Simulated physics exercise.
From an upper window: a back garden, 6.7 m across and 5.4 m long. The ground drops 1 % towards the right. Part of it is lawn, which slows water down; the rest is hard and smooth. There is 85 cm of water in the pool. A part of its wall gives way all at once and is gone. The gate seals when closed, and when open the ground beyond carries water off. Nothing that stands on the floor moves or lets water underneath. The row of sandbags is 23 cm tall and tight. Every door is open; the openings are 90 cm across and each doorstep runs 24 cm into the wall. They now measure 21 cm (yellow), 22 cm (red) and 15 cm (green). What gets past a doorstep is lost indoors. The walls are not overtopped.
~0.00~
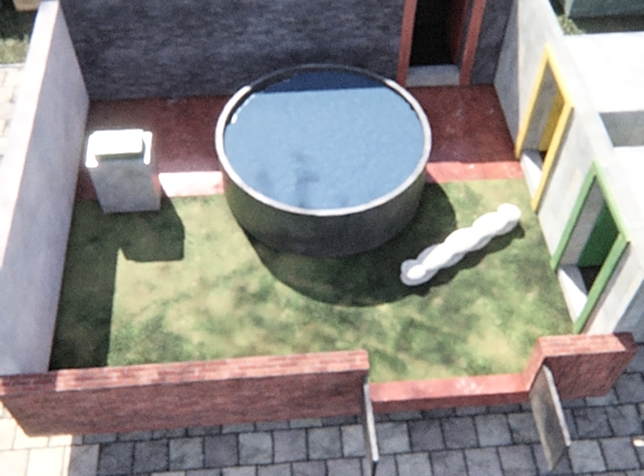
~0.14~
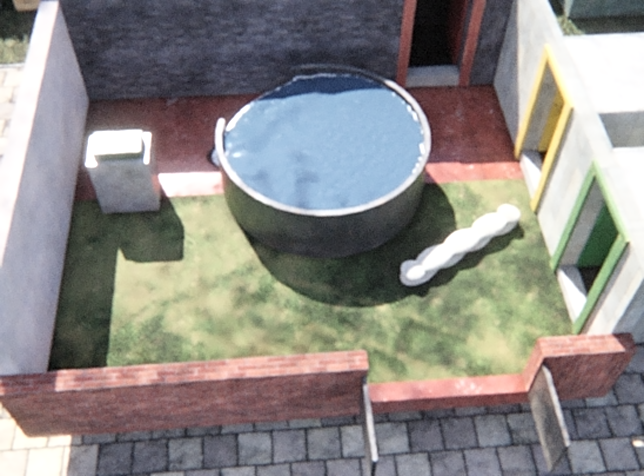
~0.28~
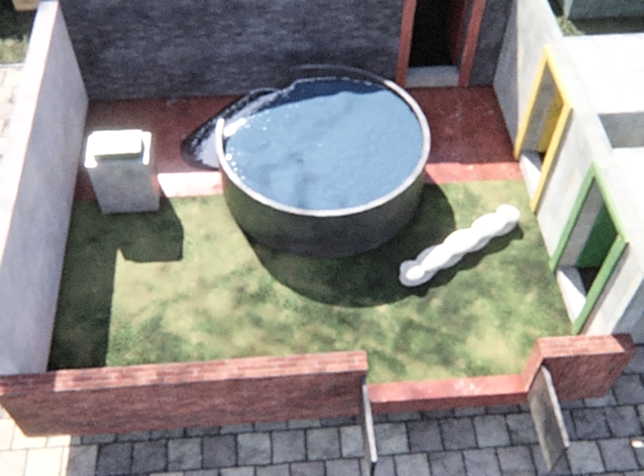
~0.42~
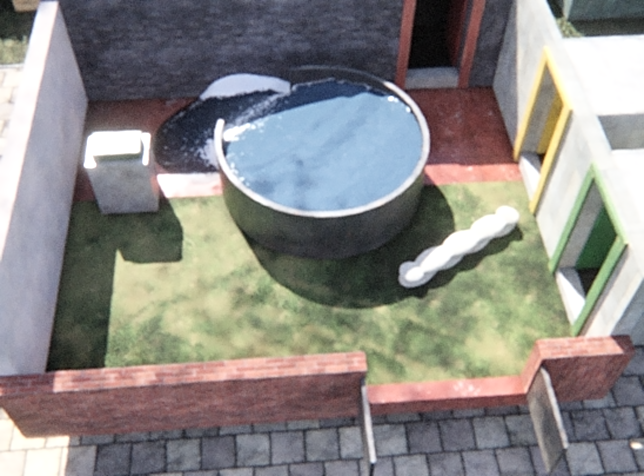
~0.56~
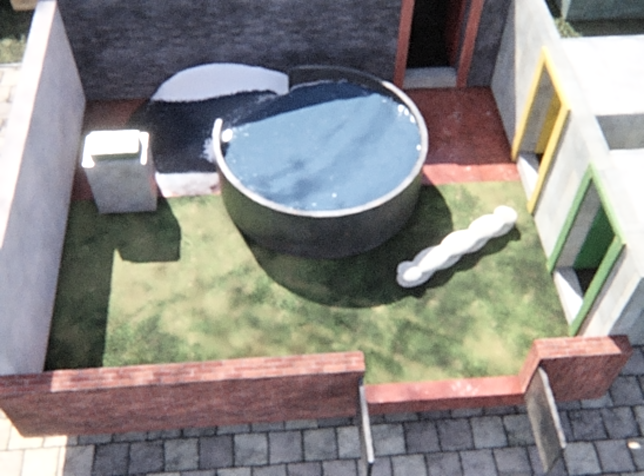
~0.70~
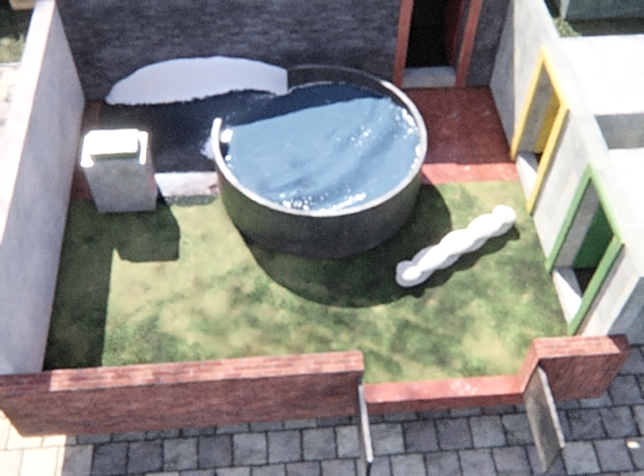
A round pool's far-left side opens and water pours out, spreading across the red paving.
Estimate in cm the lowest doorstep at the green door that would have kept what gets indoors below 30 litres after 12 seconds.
Some 13 cm above the ground.
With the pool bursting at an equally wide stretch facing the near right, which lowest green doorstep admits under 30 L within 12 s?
Some 23 cm.
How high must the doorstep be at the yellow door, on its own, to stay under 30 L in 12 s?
Roughly 11.0 cm at yellow.
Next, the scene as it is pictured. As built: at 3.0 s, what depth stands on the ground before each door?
Depths in cm: Yellow 7, red 7, green 0.
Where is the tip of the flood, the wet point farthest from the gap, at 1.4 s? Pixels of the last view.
Near (459, 93).
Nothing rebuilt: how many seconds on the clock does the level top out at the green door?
At about 10.0 s.
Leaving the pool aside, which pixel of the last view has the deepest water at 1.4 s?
Around (96, 106).
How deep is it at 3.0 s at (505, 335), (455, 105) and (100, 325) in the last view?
Roughly 0, 5 and 10 cm, in turn.
After 1.4 s water covers 25 % of the floor, deepest (76 cm) near (96, 106); it has not reached the green door.
After 3.0 s water covers 50 % of the floor, deepest (56 cm) near (110, 179); it has not reached the green door.
After 12.0 s water covers 95 % of the floor, deepest (18 cm) near (516, 246); 16 cm at the green door, 11 litres in over its 15 cm doorstep.
At the green door as built, the water arrived by 4.5 s and peaked near 19 cm at 9.8 s.
With a doorstep of 11 cm, 61 litres would have come in within the 12 s; with 15 cm, 11 litres. So under 30 litres takes about 13 cm.
